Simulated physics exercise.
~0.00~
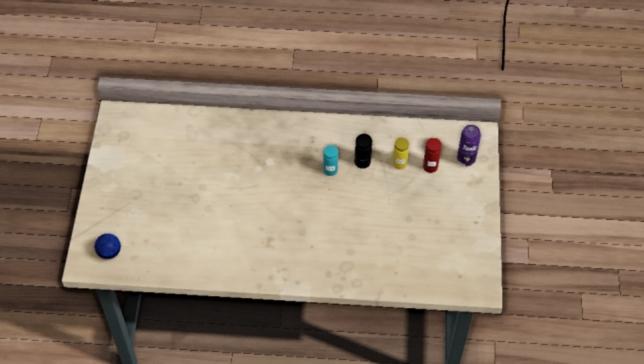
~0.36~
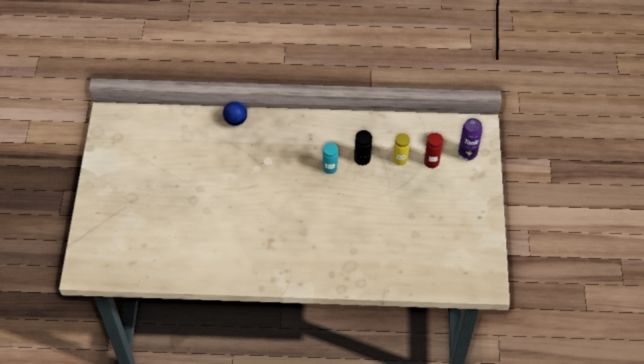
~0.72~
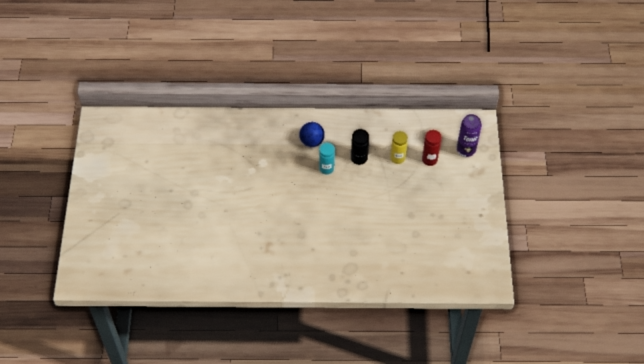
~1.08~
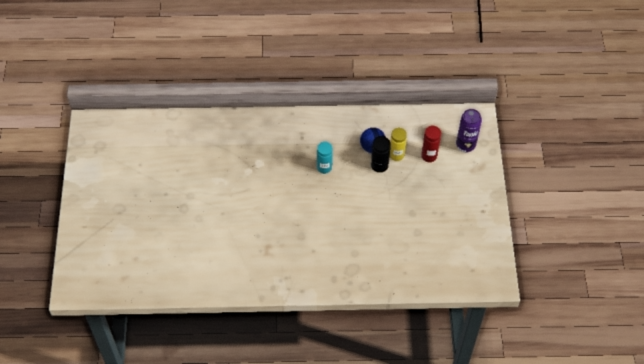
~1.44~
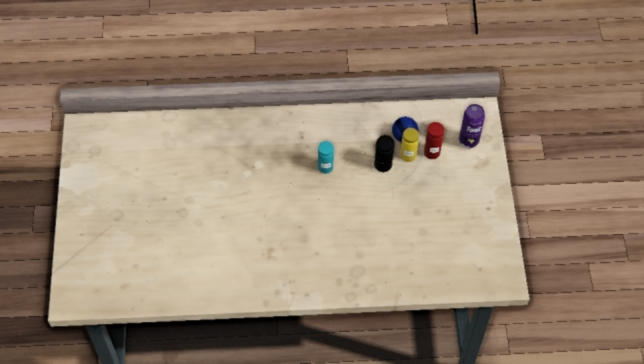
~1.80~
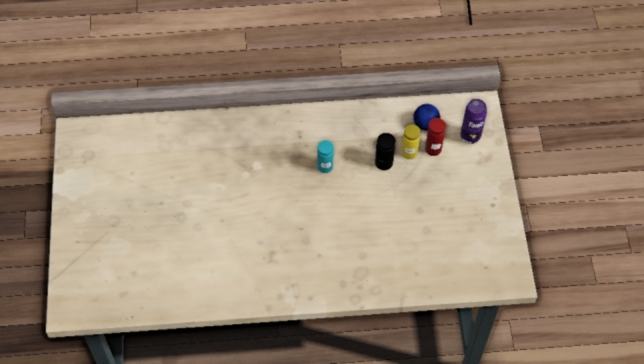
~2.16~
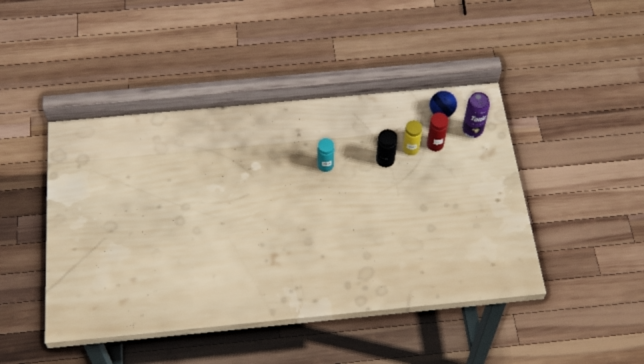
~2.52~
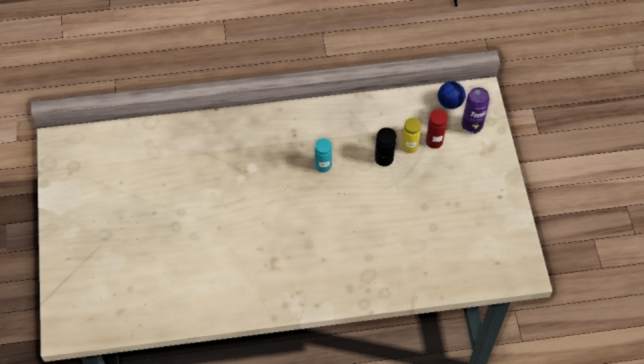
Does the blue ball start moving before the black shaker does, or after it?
The blue ball moves first, rolling up toward the rail while the black shaker stands still. The black shaker shifts only later, when the ball reaches it.
